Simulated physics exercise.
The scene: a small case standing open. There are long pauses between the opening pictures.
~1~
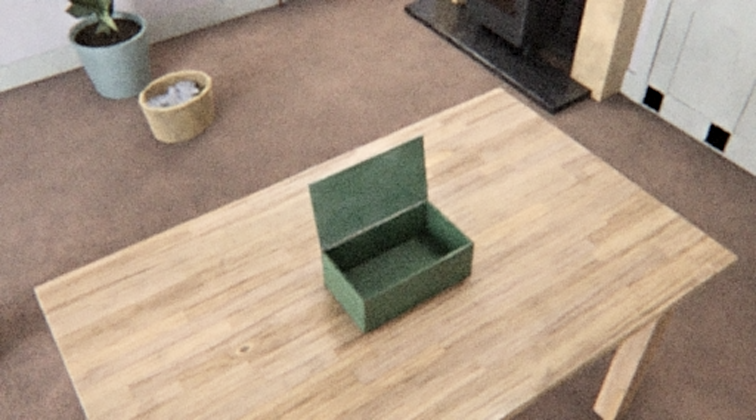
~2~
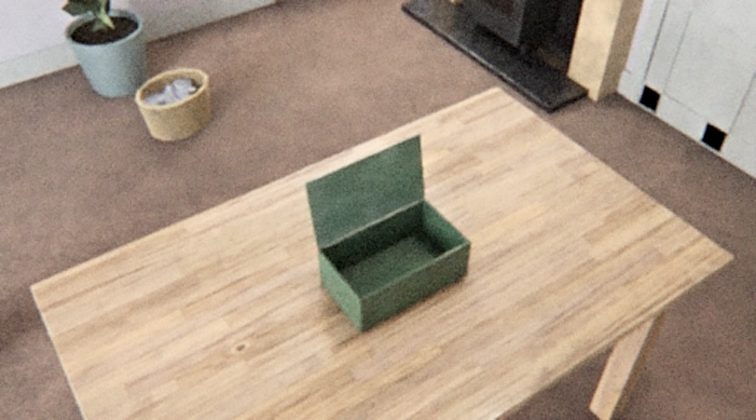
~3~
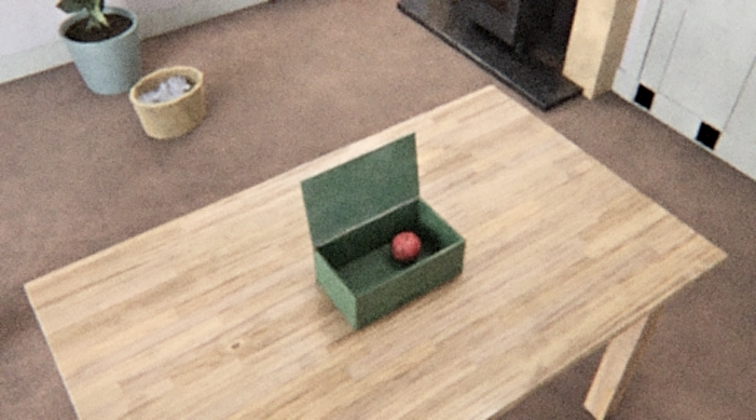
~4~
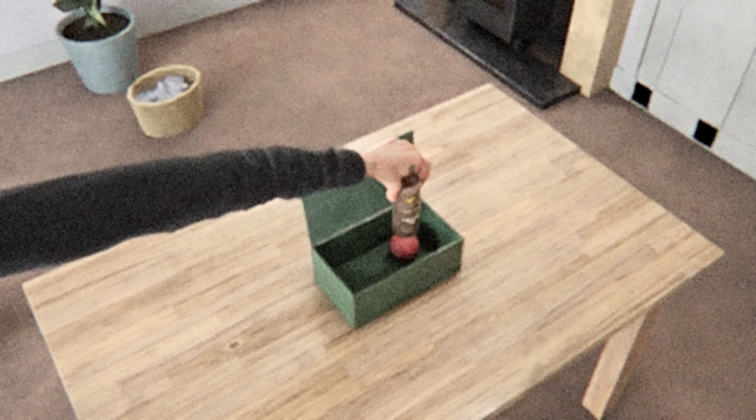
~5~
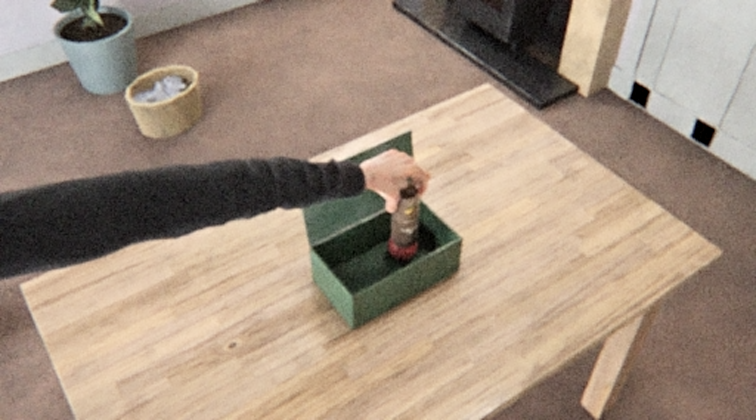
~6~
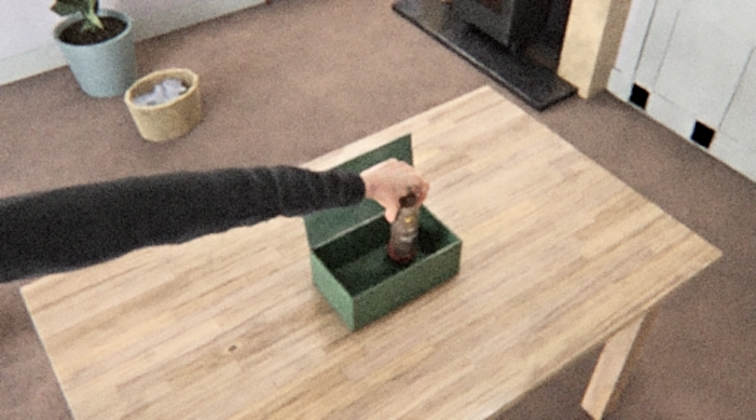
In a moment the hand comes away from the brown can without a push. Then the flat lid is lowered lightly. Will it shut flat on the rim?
The lid sits on the rim.
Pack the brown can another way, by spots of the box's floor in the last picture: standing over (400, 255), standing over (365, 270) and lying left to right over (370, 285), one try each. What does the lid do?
In the first case it stays ajar; in the second case it will not close; in the third case it shuts flat.
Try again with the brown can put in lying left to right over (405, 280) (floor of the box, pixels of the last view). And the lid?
Then it sits on the rim.
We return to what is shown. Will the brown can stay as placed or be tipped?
It ends up tilted.
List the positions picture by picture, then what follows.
In the first picture, the last thing is not in view yet.
In the second picture, the last thing is not in view yet.
In the third picture, the last thing is not in view yet; red apple (406, 247).
The fourth picture shows coming down; brown can (406, 207).
The fifth picture shows coming down; brown can (405, 217).
The sixth picture shows put in, still held; brown can (405, 225).
Then, 0.50 s past the last view, brown can on its side near (385, 274); red apple displaced a little.
Then, 1.40 s past the last view, lid 73° above the rim; brown can on its side near (366, 267); red apple displaced a little.
Then, 1.90 s past the last view, lid 20° above the rim; brown can on its side near (366, 267); red apple displaced a little.
Finally, lid shut; down or leaning hard in the box, brown can; red apple still in place. Final places as the last picture's camera would see them, brown can near (366, 267).
